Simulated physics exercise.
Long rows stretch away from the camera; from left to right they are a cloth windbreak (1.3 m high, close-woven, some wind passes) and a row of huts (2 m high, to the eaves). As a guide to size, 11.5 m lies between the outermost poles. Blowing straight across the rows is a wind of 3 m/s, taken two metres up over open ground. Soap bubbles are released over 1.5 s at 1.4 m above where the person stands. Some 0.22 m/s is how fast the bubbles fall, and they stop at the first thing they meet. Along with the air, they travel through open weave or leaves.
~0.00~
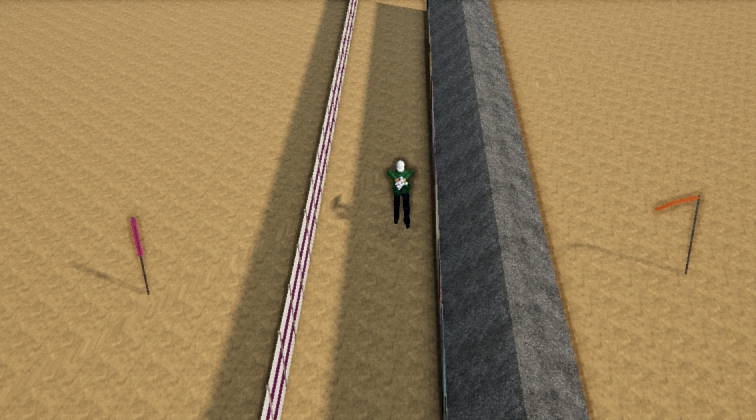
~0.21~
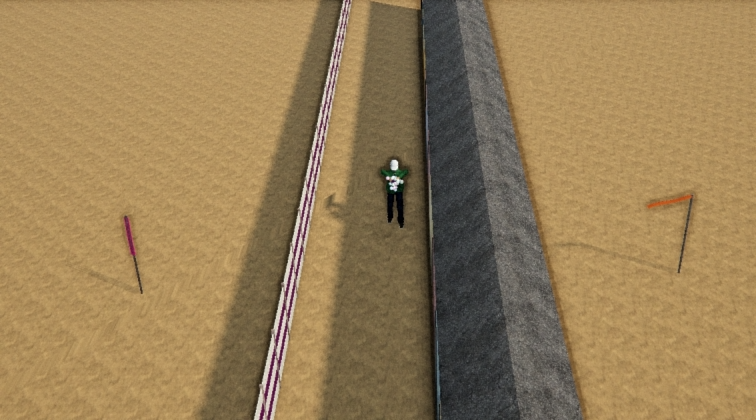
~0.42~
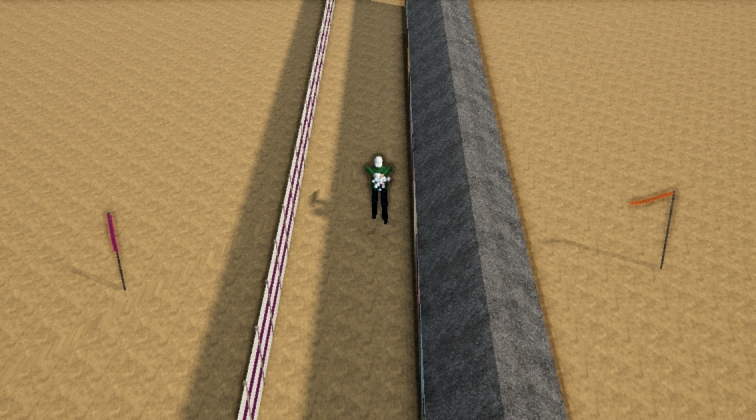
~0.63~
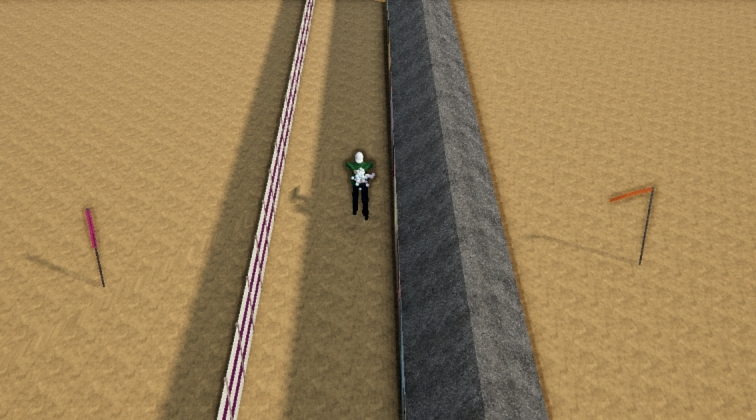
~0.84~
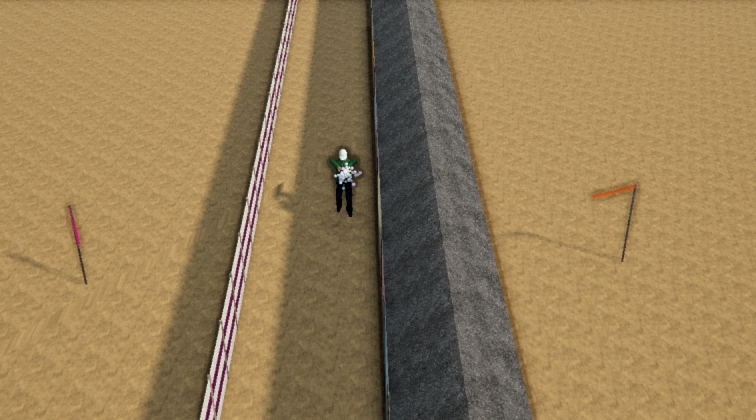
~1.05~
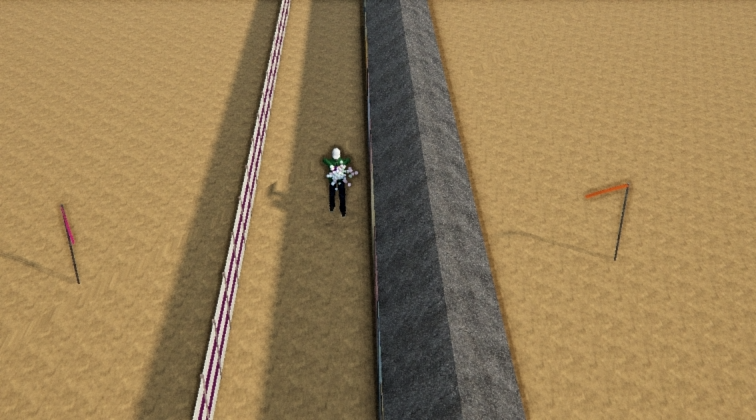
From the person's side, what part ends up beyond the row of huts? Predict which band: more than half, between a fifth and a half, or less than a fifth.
Less than a fifth of them.
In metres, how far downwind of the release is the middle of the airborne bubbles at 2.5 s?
Roughly 0.0 m.
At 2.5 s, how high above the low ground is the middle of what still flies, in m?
The middle is at about 1.2 m above the low ground.
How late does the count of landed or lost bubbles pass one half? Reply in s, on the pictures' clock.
Estimated time: Close to 7.5 s.
After 2.5 s, 0 % is beyond the row of huts; 0 % has touched down or left; the middle of what still flies is 1.1 m above the low ground, near (342, 182).
After 4.0 s, 0 % is beyond the row of huts; 1 % has touched down or left; the middle of what still flies is 0.8 m above the low ground, near (345, 193).
After 8.0 s, 0 % is beyond the row of huts; 54 % has touched down or left; the middle of what still flies is 0.5 m above the low ground, near (348, 206).
After 20.0 s, 0 % is beyond the row of huts; 98 % has touched down or left.
After 45.0 s, 0 % is beyond the row of huts; 100 % has touched down or left.
